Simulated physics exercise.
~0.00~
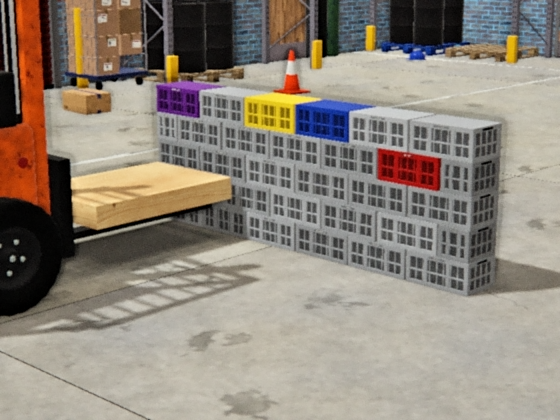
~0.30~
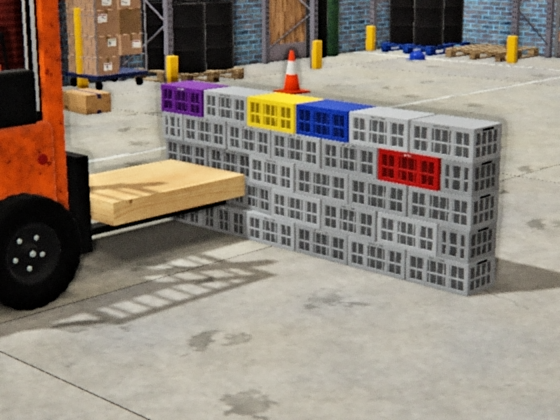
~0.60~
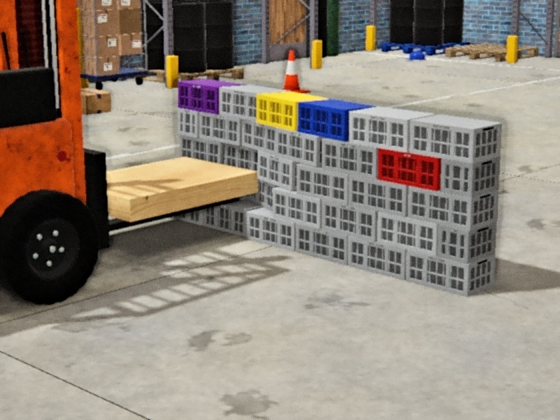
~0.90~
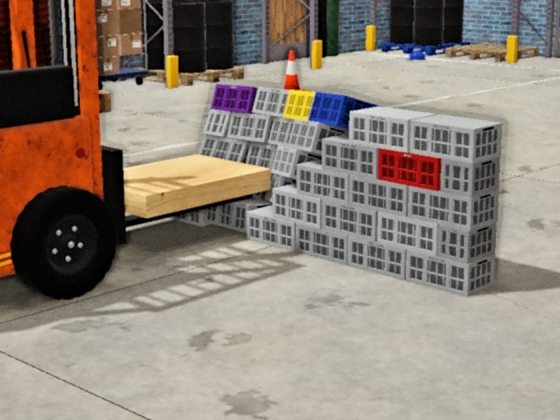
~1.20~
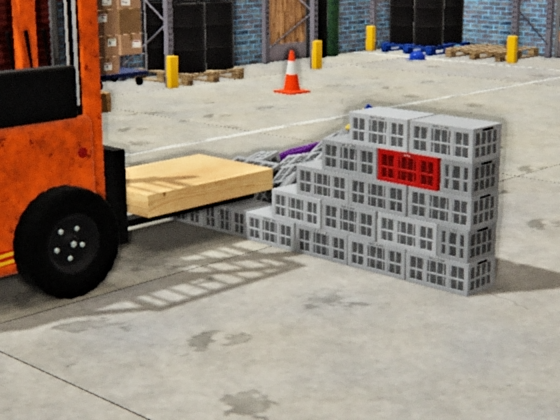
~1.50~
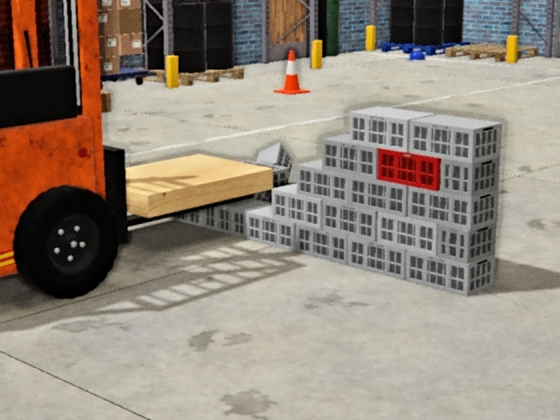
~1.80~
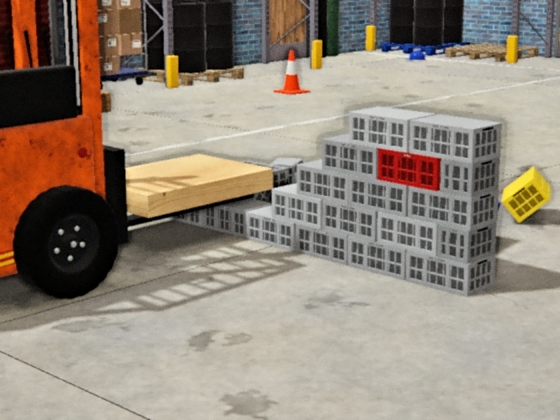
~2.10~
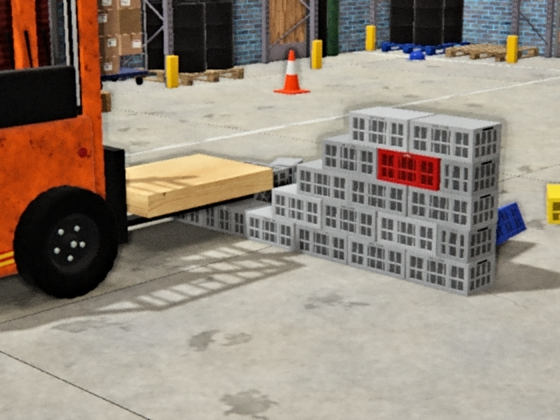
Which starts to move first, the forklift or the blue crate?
The forklift starts to move first, and the blue crate shifts only later, once the upper part of the wall begins to tip.
